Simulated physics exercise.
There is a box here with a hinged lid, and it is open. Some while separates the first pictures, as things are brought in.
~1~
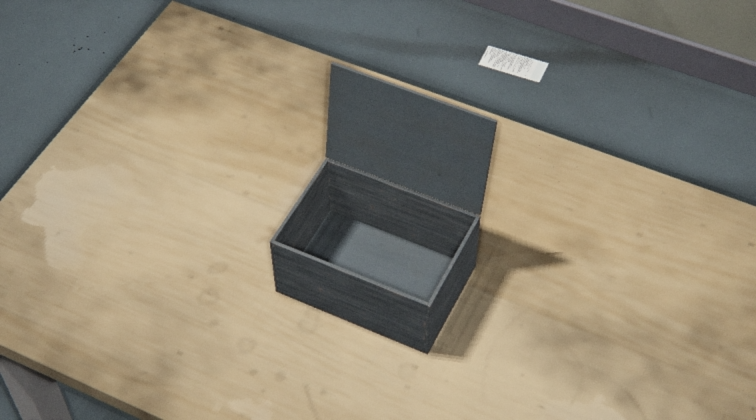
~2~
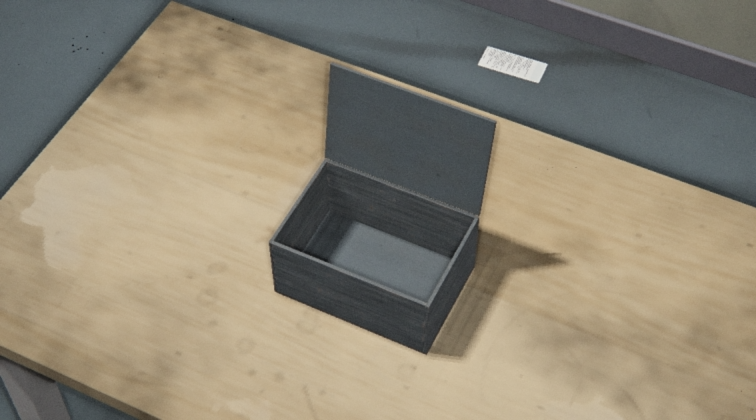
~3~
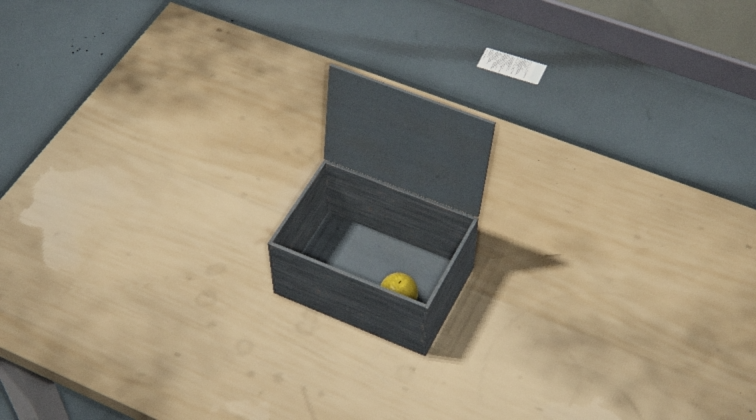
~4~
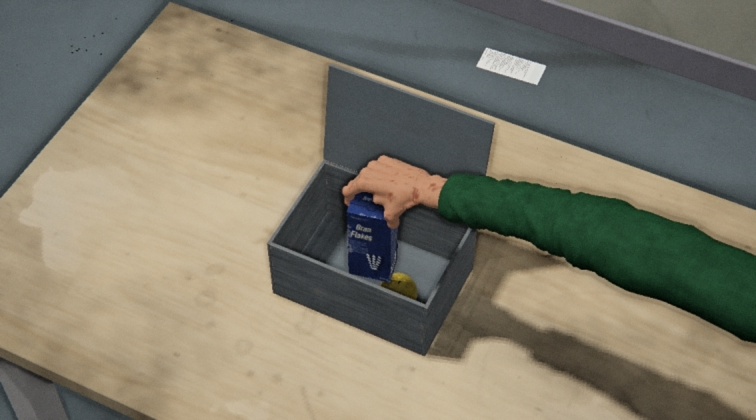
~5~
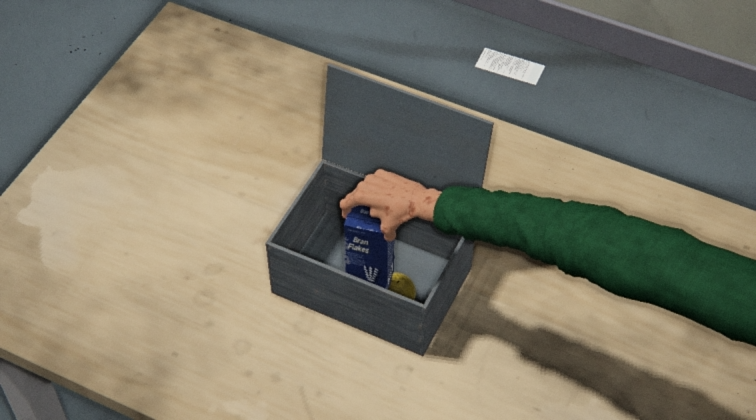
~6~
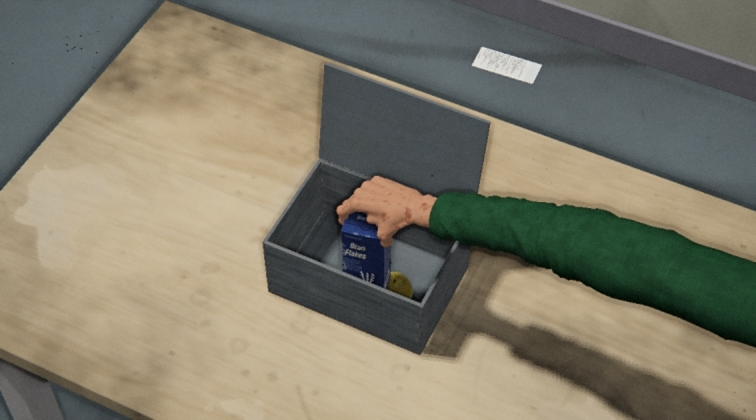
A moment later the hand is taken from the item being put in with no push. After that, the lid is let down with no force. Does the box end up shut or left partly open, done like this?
Basically the lid makes it down.
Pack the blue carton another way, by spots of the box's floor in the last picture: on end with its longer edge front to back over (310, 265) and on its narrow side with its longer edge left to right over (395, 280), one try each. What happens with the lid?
First try: The lid stays propped open; second try: The lid comes down fully.
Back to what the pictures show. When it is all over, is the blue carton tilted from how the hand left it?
As it turns out, the blue carton changes its angle.
Then, 0.40 s after the last picture, blue carton on its side near (354, 263); yellow apple rolled about its own width.
Then, 0.90 s after the last picture, lid starting down; blue carton on its side near (358, 237); yellow apple rolled about its own width.
Then, 1.60 s after the last picture, lid 60° above the rim; blue carton on its side near (358, 237); yellow apple rolled about its own width.
Then, 1.90 s after the last picture, lid 15° above the rim; blue carton on its side near (358, 237); yellow apple rolled about its own width.
At rest, lid shut; tipped over in the box, blue carton; moved from the start, yellow apple. Seen from the same camera at the end, blue carton near (358, 237).
